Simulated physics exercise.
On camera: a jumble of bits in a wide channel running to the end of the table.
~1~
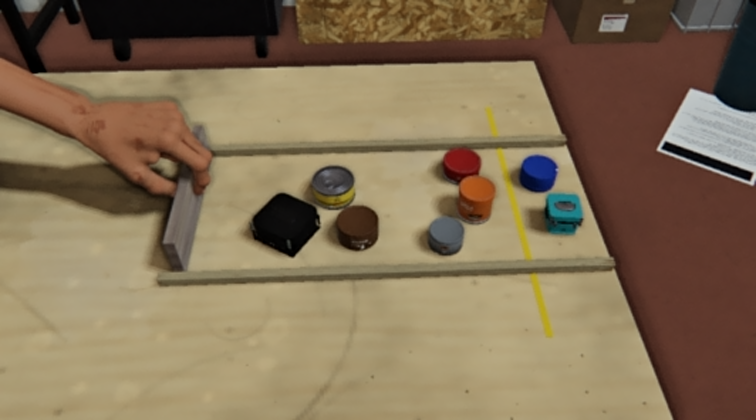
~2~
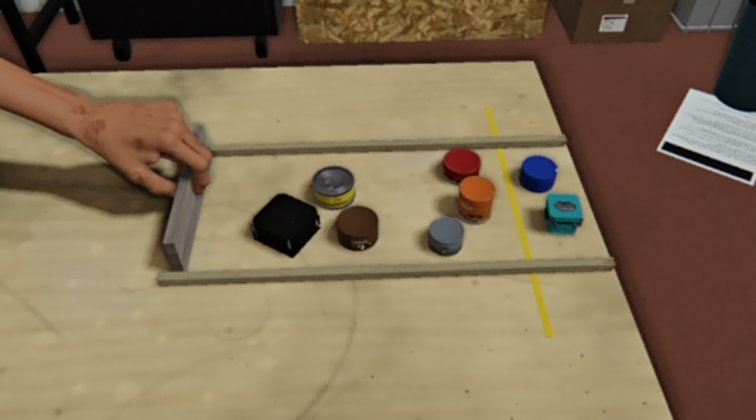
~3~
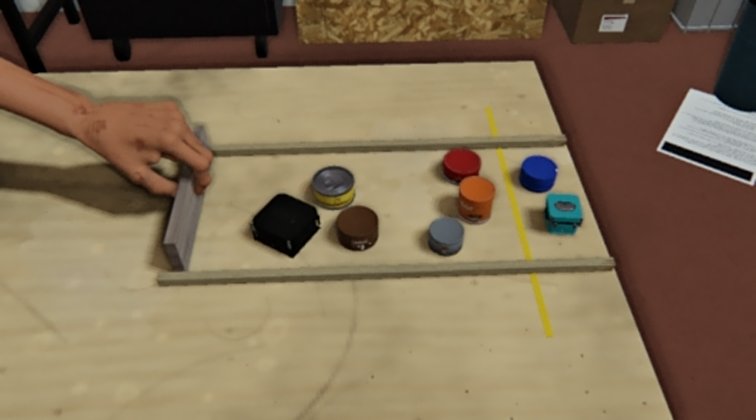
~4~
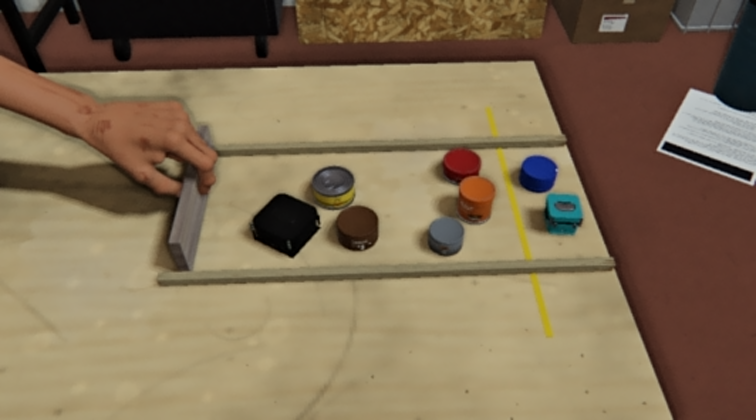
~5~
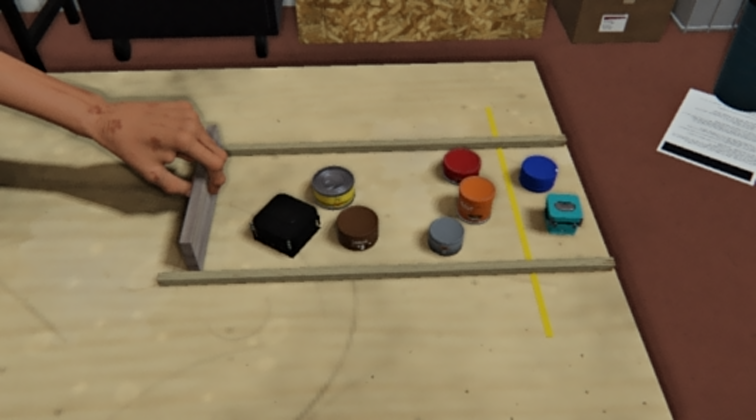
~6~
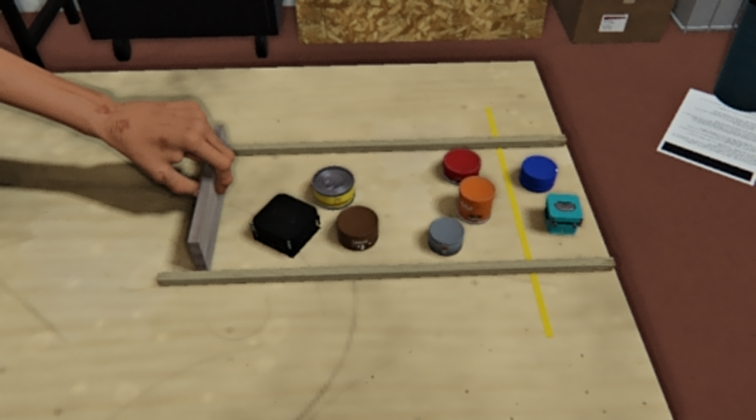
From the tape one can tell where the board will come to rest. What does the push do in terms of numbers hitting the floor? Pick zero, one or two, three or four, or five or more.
It sends one or two to the floor.
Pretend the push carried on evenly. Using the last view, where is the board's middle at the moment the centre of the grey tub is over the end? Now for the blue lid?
The grey tub gives roughly (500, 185), the blue lid roughly (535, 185).
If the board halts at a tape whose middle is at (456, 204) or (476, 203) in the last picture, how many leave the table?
The floor gets 0 the first time and 0 the second.
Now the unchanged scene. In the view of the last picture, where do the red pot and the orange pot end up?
The red pot finishes at (521, 154); the orange pot finishes at (580, 189).
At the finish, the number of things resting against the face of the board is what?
The figure is 3.
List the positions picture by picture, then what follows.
The first picture shows turquoise case (562, 215); blue lid (538, 174); orange pot (476, 200); board (190, 195); tape (513, 202).
The second picture shows blue lid (538, 174); red pot (462, 167).
The third picture shows orange pot (476, 201); grey tub (446, 237).
The fourth picture shows turquoise case (562, 215); board (195, 195).
The fifth picture shows blue lid (538, 174); black case (286, 225).
The sixth picture shows turquoise case (562, 215); blue lid (538, 174); orange pot (476, 201); board (212, 195); tape (513, 202).
Soon after, none off yet; turquoise case at rest near (562, 215); blue lid at rest near (538, 174); orange pot at rest near (476, 201).
By the end, the number that fall off is one or two; fallen, grey tub and turquoise case.
